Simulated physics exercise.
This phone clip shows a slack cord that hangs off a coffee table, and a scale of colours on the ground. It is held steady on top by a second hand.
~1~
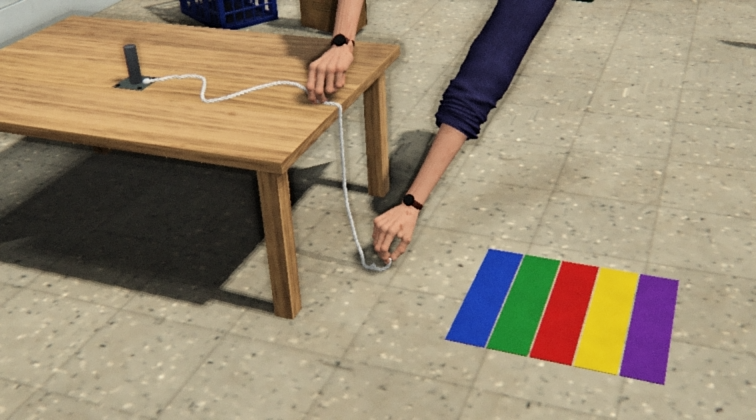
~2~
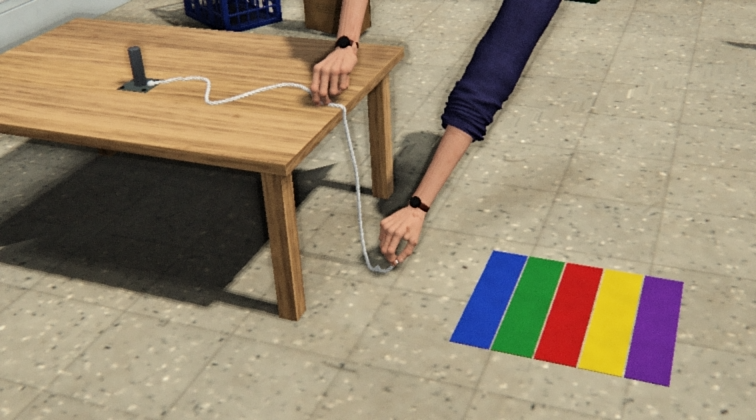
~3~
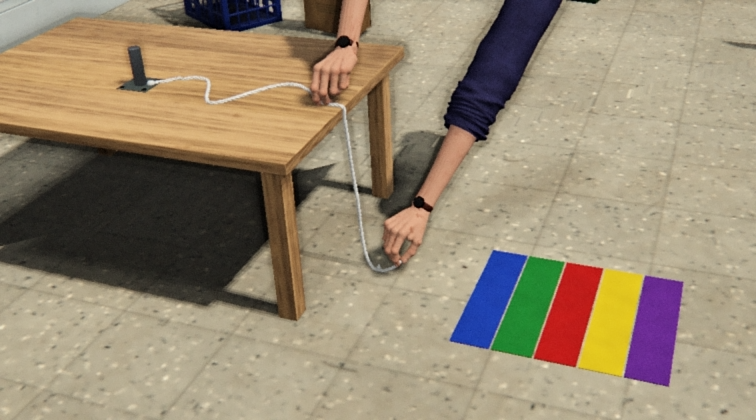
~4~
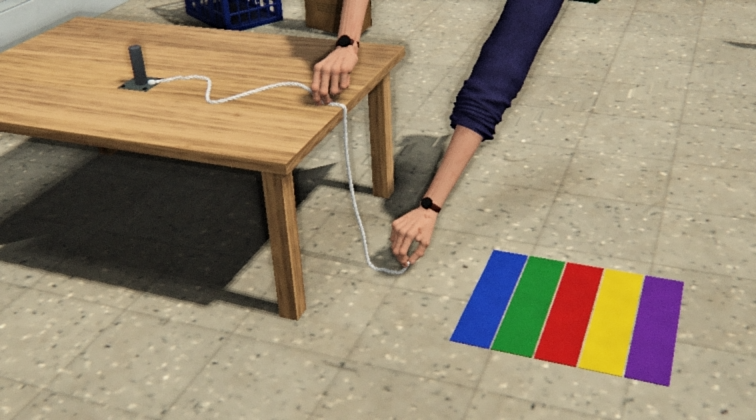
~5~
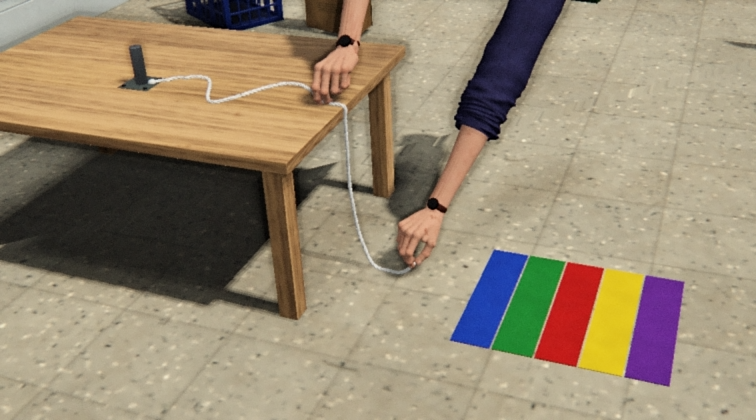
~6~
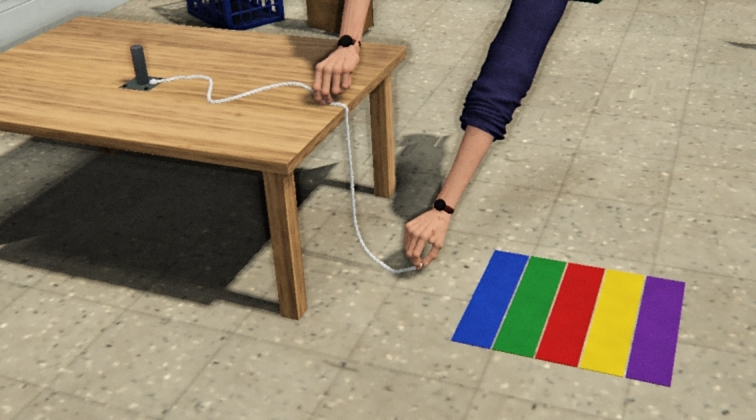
A hand near the floor drew the end of a slack white cord slowly a short way right, toward some coloured stripes, while another hand stayed on the cord at the wooden table's edge.
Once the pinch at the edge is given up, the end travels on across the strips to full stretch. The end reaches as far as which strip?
As far as the yellow strip.
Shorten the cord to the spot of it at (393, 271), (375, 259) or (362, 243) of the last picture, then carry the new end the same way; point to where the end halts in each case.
Approximate pixels, cut by cut: (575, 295); (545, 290); (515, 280).
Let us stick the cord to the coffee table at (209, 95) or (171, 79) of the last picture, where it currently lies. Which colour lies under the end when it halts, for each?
It would be red; yellow.
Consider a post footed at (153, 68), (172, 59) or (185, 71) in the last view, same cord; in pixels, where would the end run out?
The spots are near (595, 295), (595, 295) and (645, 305).
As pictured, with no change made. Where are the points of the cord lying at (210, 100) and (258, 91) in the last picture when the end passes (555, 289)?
At (261, 92), then (310, 99).
A little later, end near (555, 289); over red.
Next, end near (596, 297); over red.
When it is tight, end near (622, 301); over yellow. It gets as far as the yellow strip.
